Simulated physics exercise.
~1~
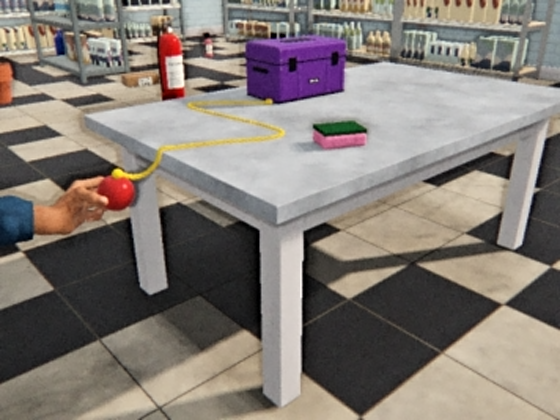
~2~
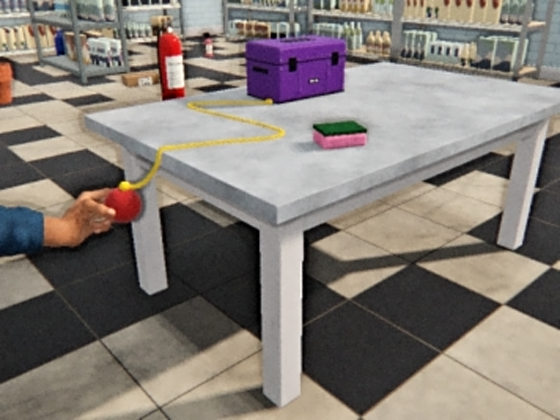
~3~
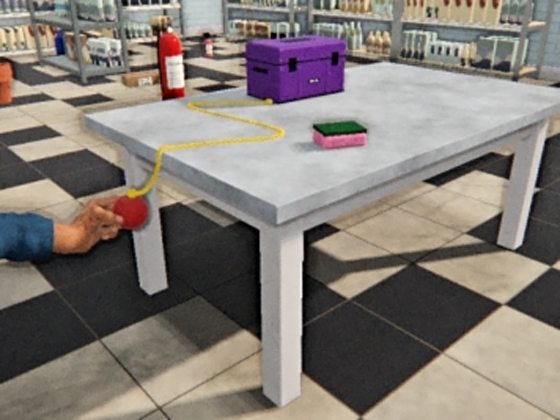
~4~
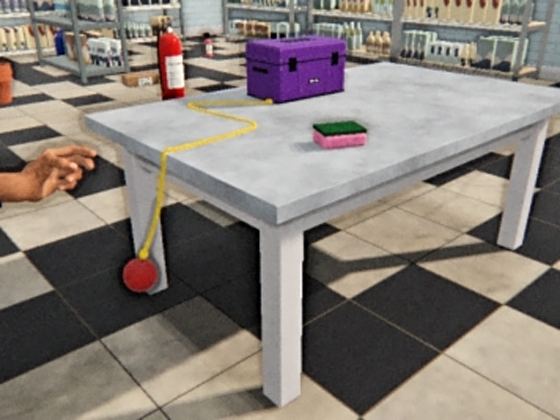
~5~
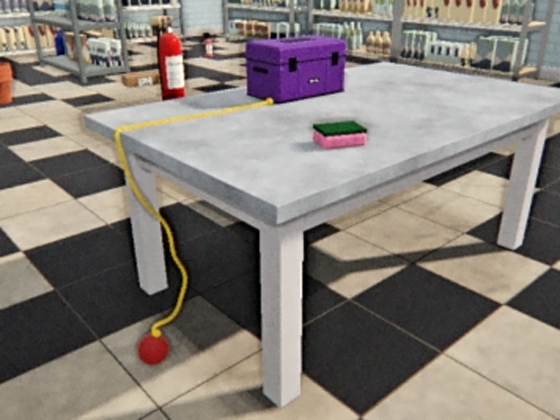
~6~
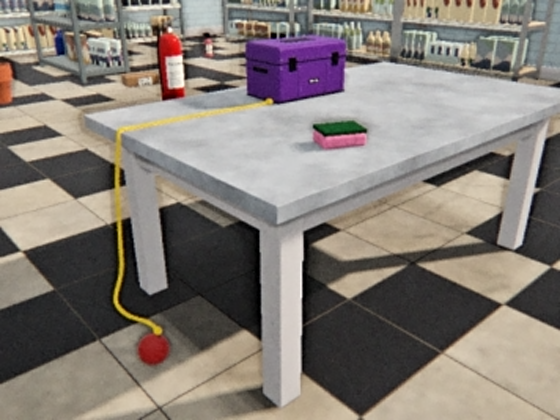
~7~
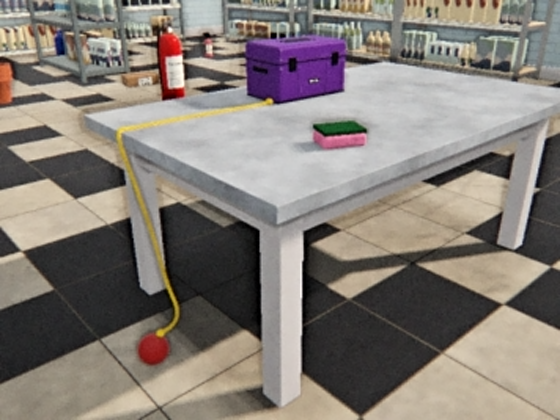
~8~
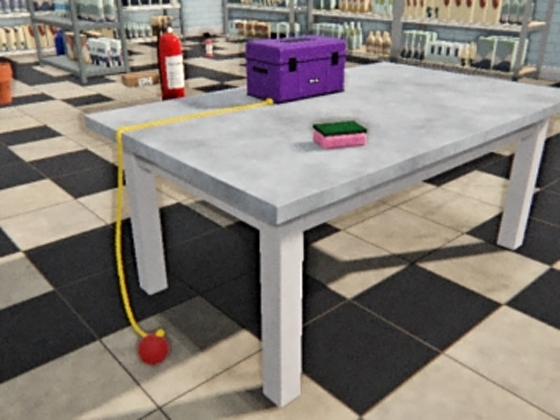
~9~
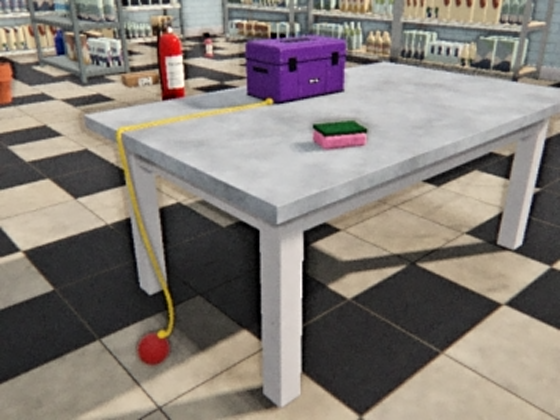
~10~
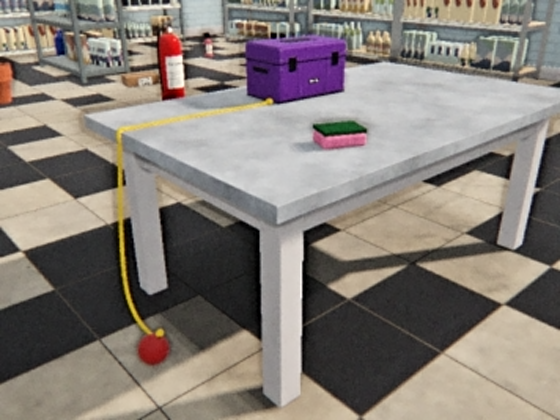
In a room with a checkered floor and stocked shelves, a hand released a red apple on a yellow cord beside a table, and it dropped to the floor while the cord swayed and the purple toolbox and sponge stayed put on top.
